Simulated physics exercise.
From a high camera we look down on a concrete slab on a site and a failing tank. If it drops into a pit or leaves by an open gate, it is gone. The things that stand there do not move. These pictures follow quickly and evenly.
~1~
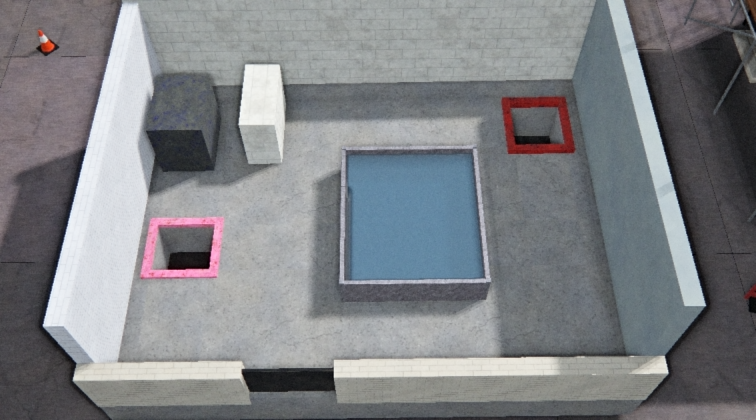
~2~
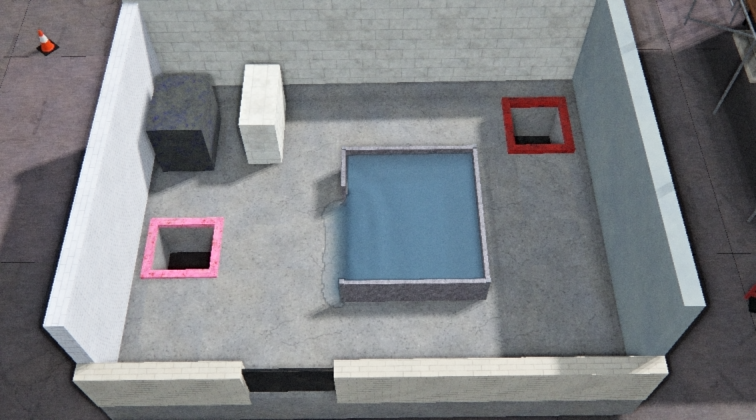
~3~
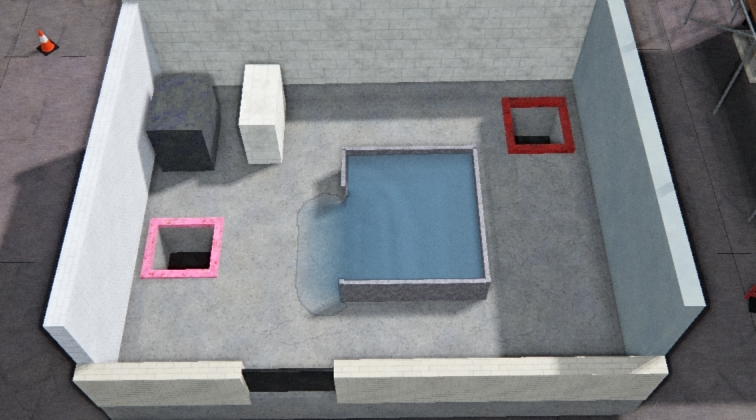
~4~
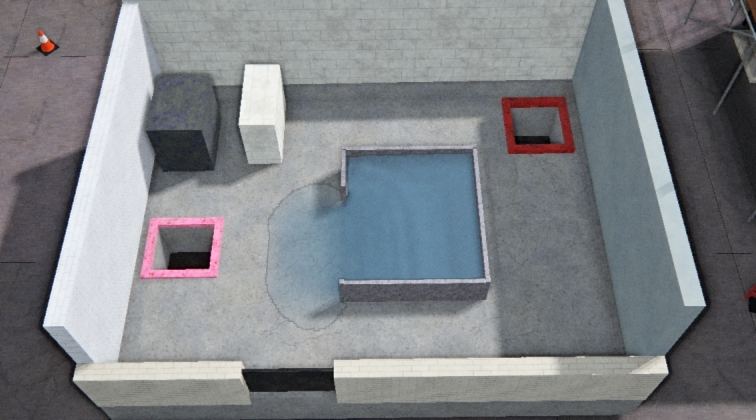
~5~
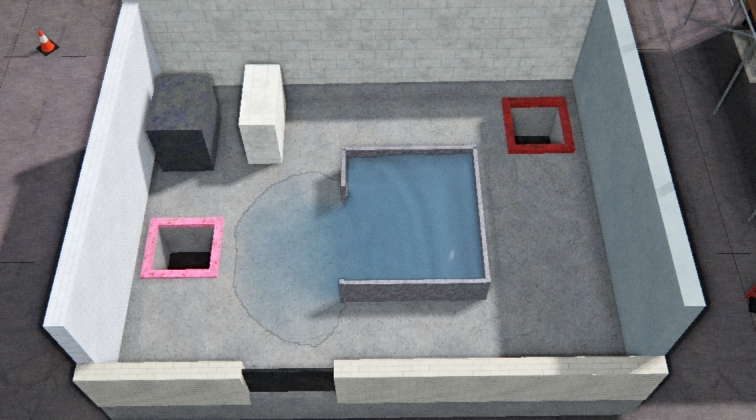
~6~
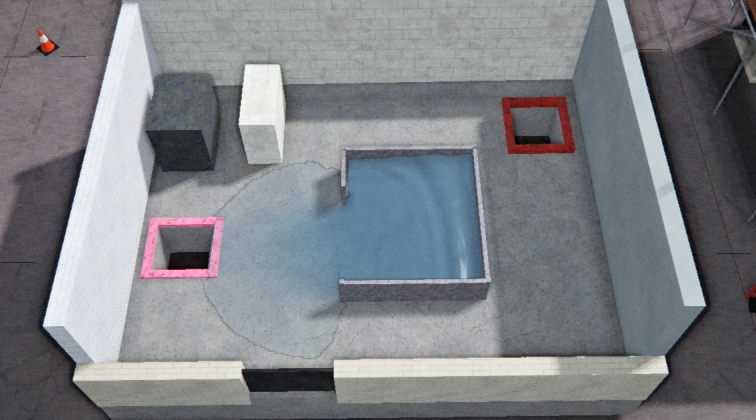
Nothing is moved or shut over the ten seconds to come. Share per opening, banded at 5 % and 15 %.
My prediction: Gate: Beneath five per cent. Red pit: Beneath five per cent. Pink pit: Past fifteen per cent.
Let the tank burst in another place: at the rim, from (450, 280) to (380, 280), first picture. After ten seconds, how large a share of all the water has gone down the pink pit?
Share recorded - pink: 8 %.
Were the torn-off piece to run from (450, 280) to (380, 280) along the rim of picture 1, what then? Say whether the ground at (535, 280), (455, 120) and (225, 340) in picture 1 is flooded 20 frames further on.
So the first one is drenched, the next left untouched, and the last drenched.
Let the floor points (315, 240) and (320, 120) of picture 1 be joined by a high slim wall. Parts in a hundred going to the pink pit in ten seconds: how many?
Pink: 30 %.
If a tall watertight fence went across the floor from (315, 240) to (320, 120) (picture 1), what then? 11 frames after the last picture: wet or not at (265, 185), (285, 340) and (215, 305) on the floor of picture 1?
Okay, the first comes out left untouched, the next soaked, and the last soaked.
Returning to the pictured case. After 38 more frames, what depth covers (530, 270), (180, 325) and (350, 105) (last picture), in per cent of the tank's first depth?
Roughly 0, 25 and 2 per cent, in turn.
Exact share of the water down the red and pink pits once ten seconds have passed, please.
Around 0 and 42 per cent, in that order.
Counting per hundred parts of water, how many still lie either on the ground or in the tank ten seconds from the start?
Near 58 percent, give or take.
A moment on, water covers 30 % of the floor; the gate 0 %, the red pit 0 %, the pink pit 4 %.
Next, water covers 30 % of the floor; the gate 0 %, the red pit 0 %, the pink pit 10 %.
Then, water covers 35 % of the floor; the gate 0 %, the red pit 0 %, the pink pit 20 %.
Later, water covers 50 % of the floor; the gate 0 %, the red pit 0 %, the pink pit 35 %.
In the end, water covers 70 % of the floor; the gate 0 %, the red pit 0 %, the pink pit 42 %.
